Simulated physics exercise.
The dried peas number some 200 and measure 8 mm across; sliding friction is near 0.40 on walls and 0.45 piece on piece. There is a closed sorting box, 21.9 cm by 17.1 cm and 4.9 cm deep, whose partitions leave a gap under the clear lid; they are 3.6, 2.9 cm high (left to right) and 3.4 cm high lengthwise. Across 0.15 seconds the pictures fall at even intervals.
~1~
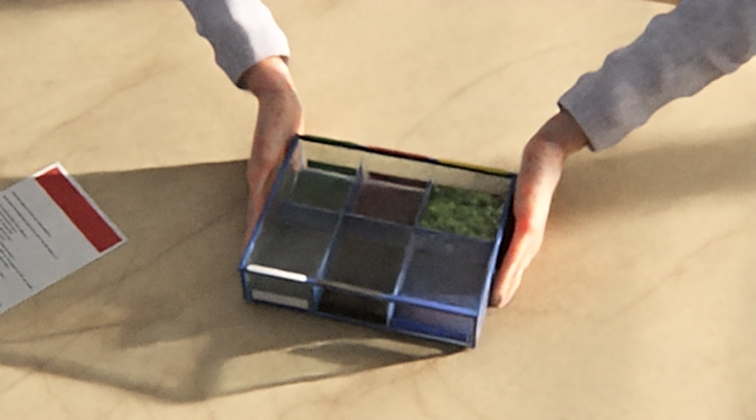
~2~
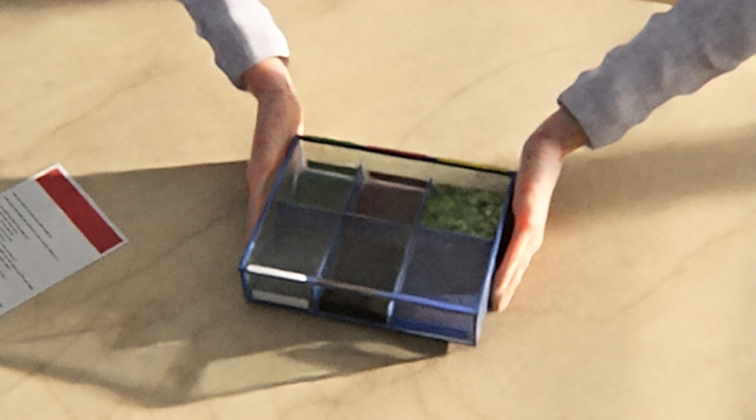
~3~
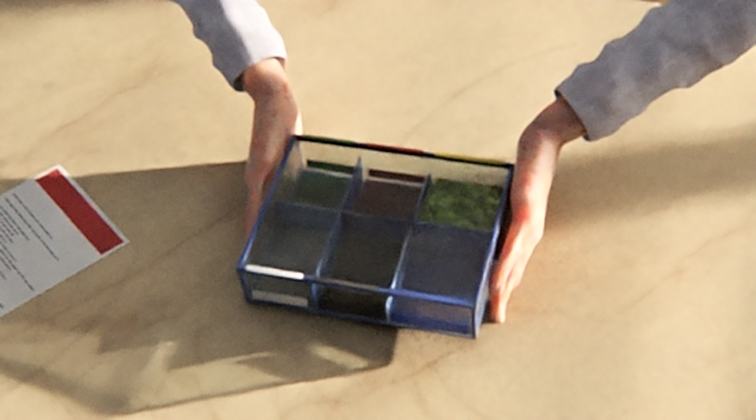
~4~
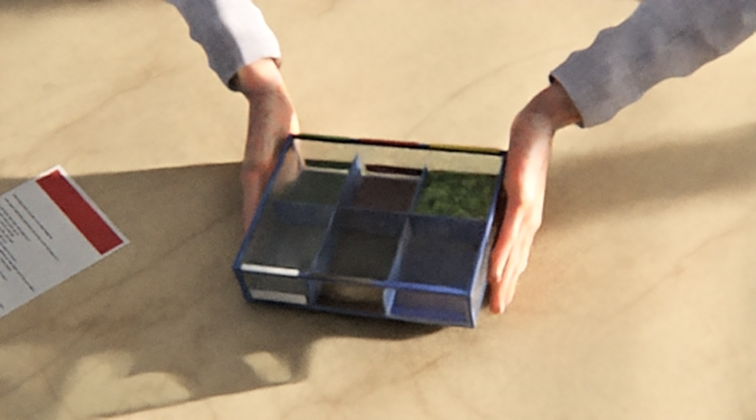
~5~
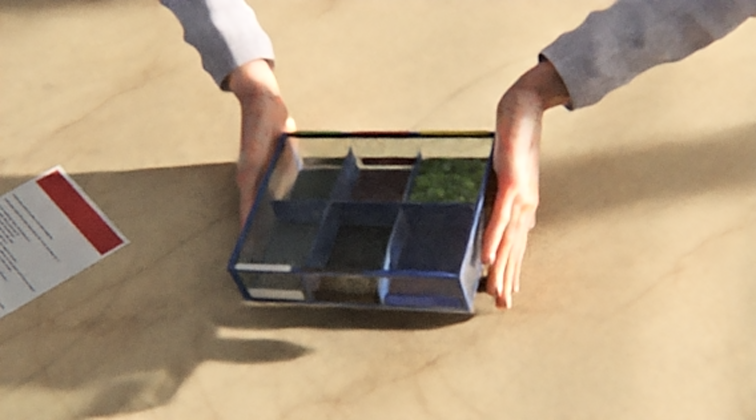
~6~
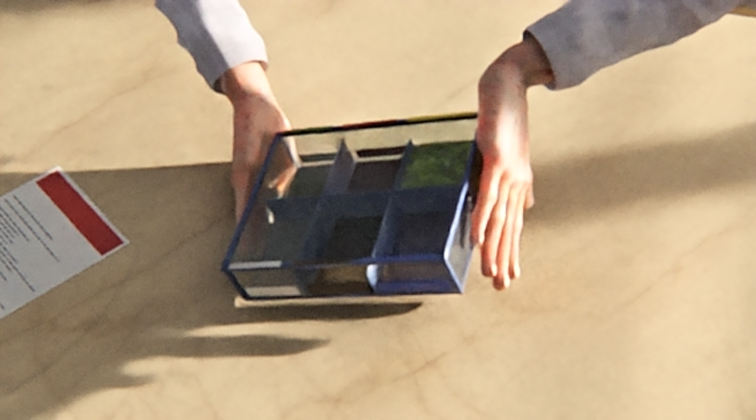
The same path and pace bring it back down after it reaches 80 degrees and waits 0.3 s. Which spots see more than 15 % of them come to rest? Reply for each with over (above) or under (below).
Red compartment - over, blue compartment - under, green compartment - over, yellow compartment - over, white compartment - under, black compartment - under.
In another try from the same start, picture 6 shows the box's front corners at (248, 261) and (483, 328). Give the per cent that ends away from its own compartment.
I'd put it at about 10 per cent.
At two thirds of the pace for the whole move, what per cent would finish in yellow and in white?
Final split: Yellow = 40 %, white = 5 %.
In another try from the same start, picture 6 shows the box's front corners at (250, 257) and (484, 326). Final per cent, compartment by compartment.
It comes out as red at 0 percent, blue at 5 percent, green at 0 percent, yellow at 95 percent, white at 0 percent and black at 0 percent.
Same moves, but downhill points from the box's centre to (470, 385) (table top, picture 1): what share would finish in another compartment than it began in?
Estimate: Some 10 per cent.
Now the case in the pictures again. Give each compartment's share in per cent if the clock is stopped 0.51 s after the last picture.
Red = 20, blue = 0, green = 10, yellow = 70, white = 0, black = 0 (per cent).
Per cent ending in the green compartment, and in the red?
In green it's 20, in red it's 35.
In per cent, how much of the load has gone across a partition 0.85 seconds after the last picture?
Close to 65 in a hundred.
Then, 0.51 s after the last picture, tilt 80 degrees; red 20 %, green 10 %, yellow 70 %.
Then, 0.85 s after the last picture, tilt 48 degrees; red 35 %, green 20 %, yellow 35 %, white 10 %, black 5 %.
Then, 1.28 s after the last picture, tilt 0 degrees; red 35 %, green 20 %, yellow 30 %, white 10 %, black 5 %.
In the end, red 35 %, blue 0 %, green 20 %, yellow 30 %, white 10 %, black 5 %.
